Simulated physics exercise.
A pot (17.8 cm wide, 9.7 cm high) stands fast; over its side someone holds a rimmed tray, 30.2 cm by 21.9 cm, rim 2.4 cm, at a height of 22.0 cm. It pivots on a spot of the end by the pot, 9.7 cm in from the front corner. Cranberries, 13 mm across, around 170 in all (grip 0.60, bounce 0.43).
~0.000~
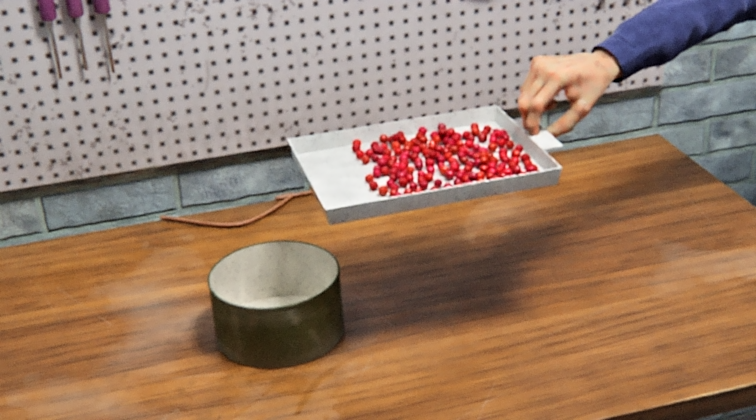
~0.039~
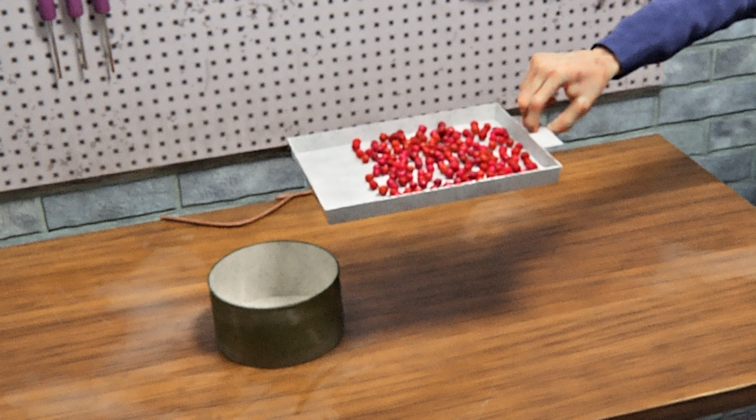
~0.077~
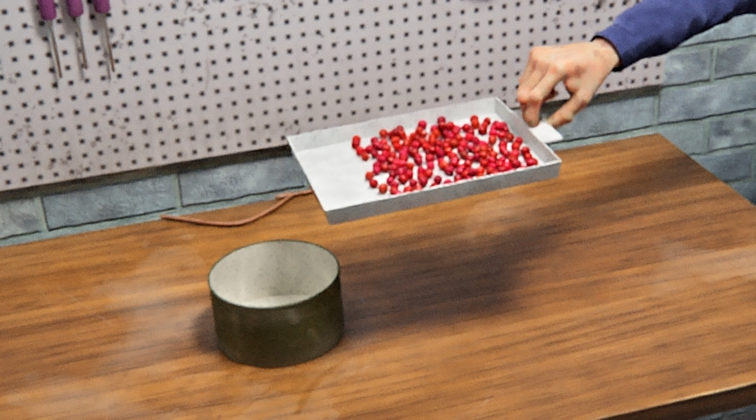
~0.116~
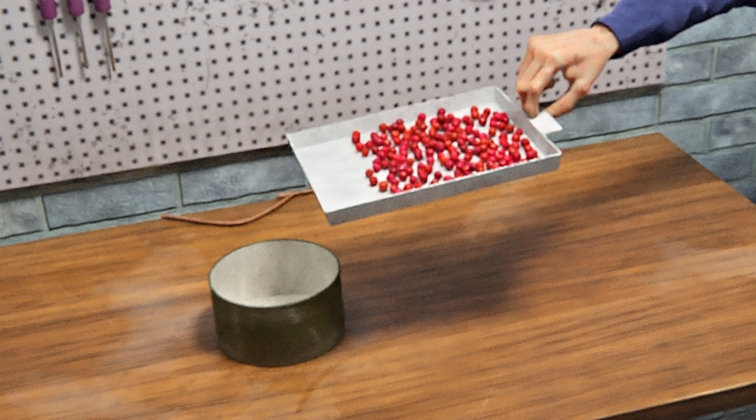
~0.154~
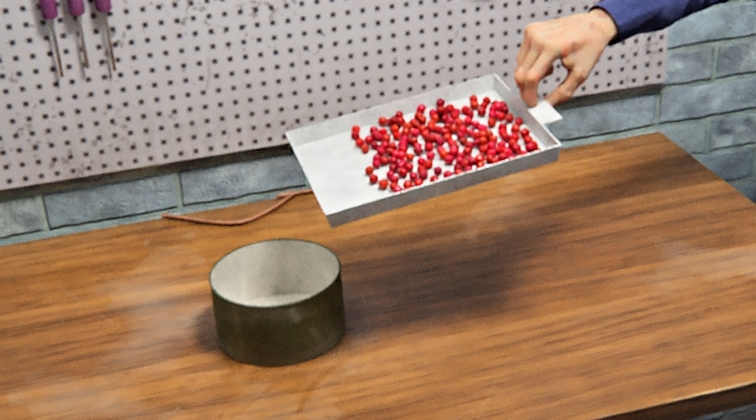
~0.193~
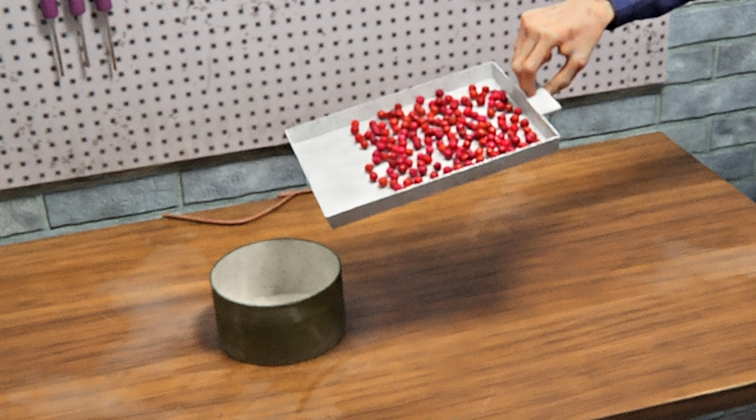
On a wooden workbench, a hand raising the right end of a metal tray of red berries beside a dark round pot.
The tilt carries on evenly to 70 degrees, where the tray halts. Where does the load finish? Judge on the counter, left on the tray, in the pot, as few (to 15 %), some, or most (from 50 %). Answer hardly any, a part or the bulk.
On the counter: A part; left on the tray: The bulk; in the pot: Hardly any.
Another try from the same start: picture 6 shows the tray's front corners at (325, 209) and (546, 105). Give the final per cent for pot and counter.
Pot 30, counter 30.
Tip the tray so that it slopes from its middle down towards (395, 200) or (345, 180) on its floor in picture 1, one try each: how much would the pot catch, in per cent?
About 0 and 20 per cent.
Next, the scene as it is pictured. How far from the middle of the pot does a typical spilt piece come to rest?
Some 20 cm.
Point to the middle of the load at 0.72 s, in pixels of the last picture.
At about (345, 181).
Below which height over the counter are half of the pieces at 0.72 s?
About 26 cm.
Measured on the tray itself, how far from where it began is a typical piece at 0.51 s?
Some 6 cm.
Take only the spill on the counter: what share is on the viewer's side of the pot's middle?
Some 100 per cent.
After 0.51 s, tilt 41 degrees; the tray holds 100 %, the pot 0 %.
After 0.72 s, tilt 59 degrees; the tray holds 100 %, the pot 0 %.
After 1.05 s, tilt 70 degrees; the tray holds 70 %, the pot 5 %.
At rest (1.9 s), counter 30 %, tray 65 %, pot 5 %.
